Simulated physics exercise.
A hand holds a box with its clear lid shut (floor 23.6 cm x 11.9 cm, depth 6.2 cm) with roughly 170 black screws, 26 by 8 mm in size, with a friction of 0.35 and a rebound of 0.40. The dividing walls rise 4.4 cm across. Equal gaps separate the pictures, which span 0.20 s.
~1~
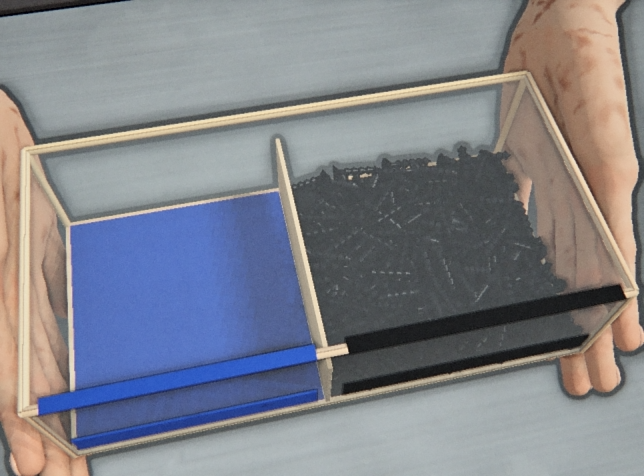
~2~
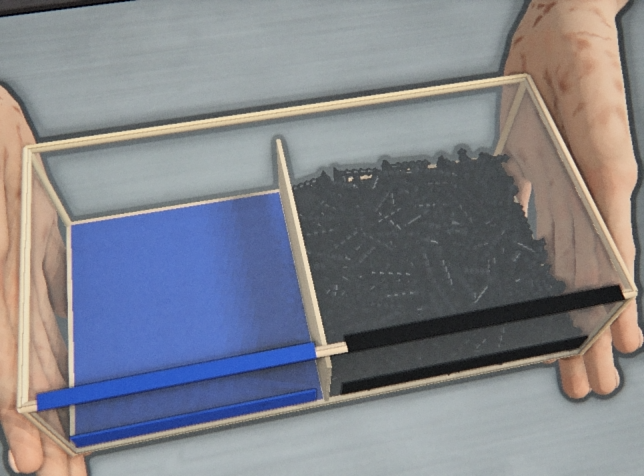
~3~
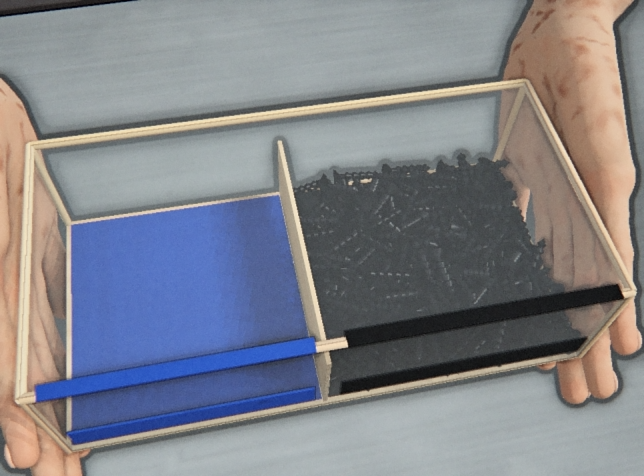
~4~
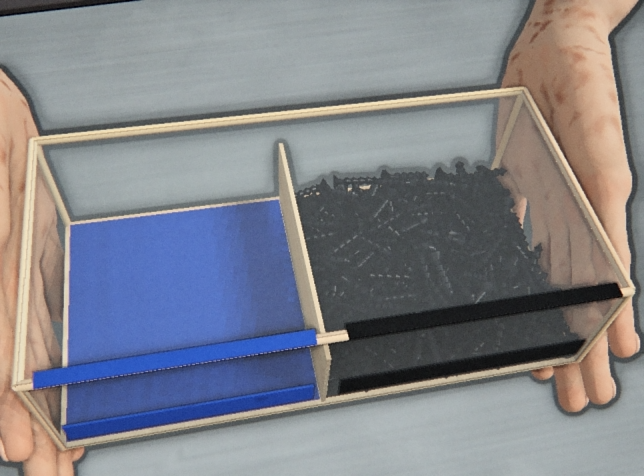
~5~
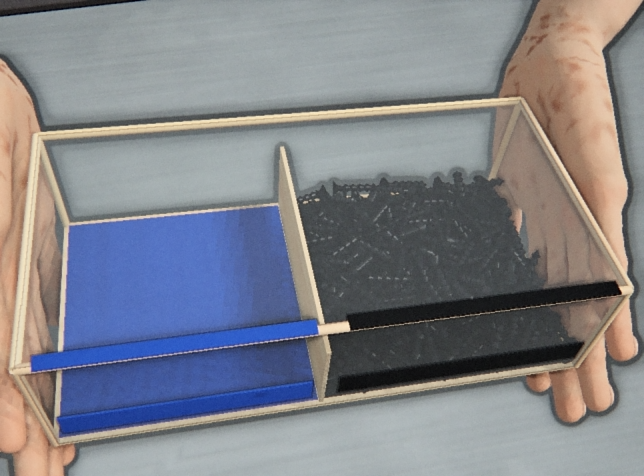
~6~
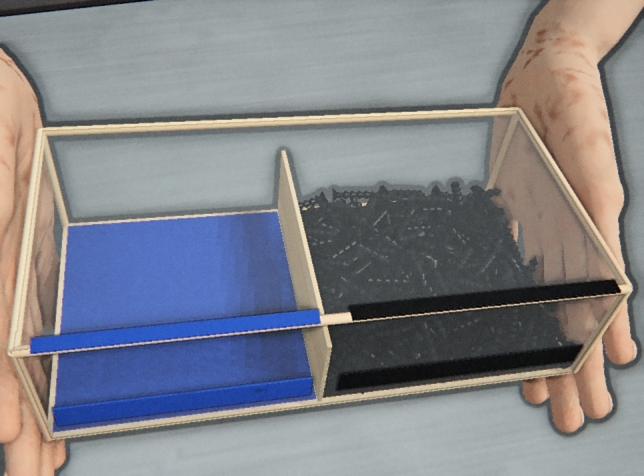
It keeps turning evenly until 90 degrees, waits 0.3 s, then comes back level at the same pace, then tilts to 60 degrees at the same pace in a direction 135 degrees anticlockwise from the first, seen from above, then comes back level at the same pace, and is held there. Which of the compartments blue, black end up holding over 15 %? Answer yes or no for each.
Blue - no; black - yes.
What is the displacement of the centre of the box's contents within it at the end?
From start to finish it ends up roughly 3.0 cm away.
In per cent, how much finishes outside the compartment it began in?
Something like 0 per cent, I'd say.
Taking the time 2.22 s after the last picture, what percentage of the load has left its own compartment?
Close to 0 in a hundred.
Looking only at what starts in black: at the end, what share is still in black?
Result: Approximately 100 per cent.
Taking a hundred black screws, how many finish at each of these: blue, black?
Blue 0, black 100.
Then, 1.21 s after the last picture, tilt 90 degrees; black 100 %; middle of all pieces near (394, 358).
Then, 2.22 s after the last picture, tilt 5 degrees; black 100 %; middle of all pieces near (449, 195).
Then, 3.16 s after the last picture, tilt 59 degrees; black 100 %; middle of all pieces near (369, 227).
Then, 4.05 s after the last picture, tilt 0 degrees; black 100 %; middle of all pieces near (363, 260).
In the end, blue 0 %, black 100 %.
